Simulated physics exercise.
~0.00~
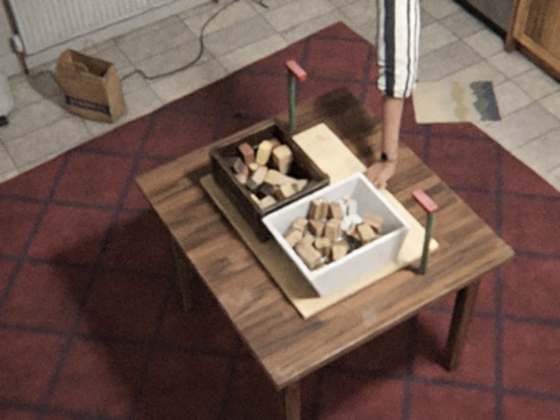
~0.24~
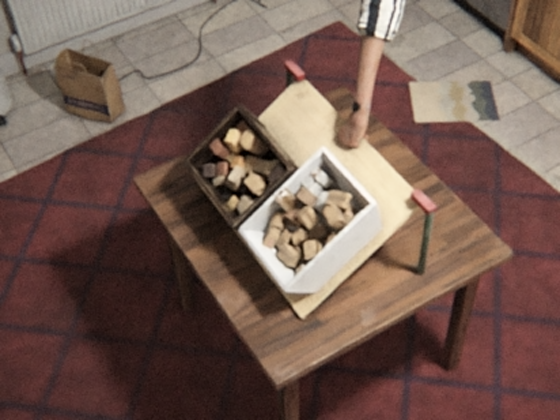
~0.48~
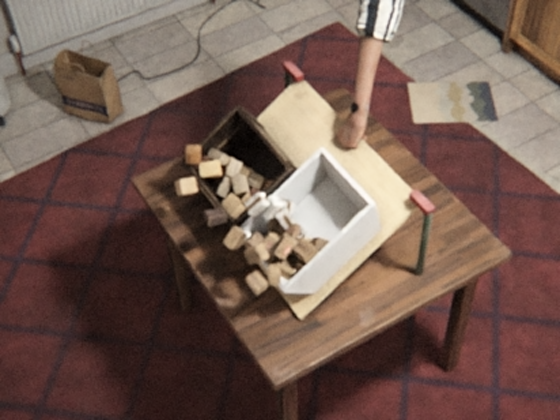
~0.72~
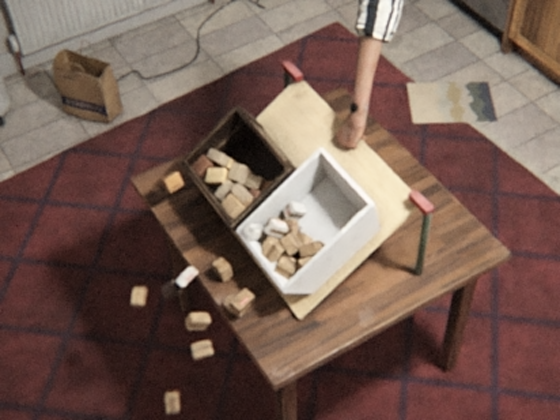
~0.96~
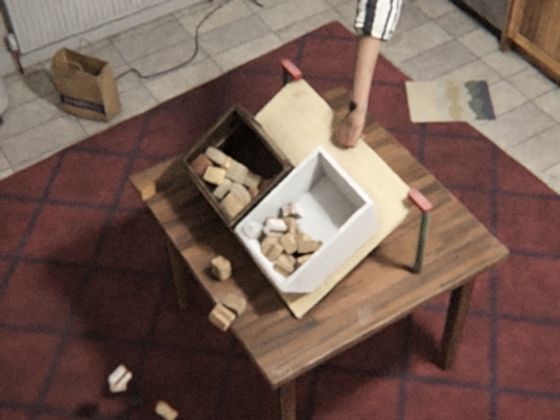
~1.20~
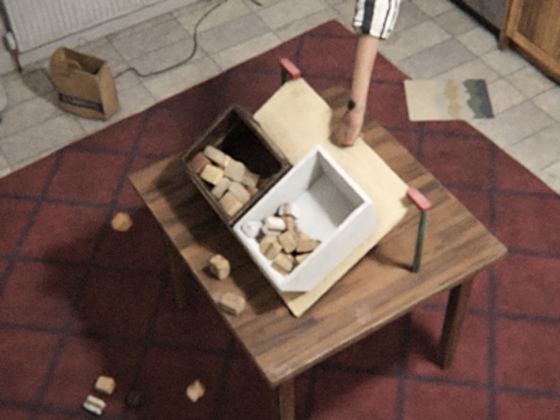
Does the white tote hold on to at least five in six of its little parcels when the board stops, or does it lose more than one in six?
It loses more than one in six of its little parcels, though most of them stay piled at its lower end.
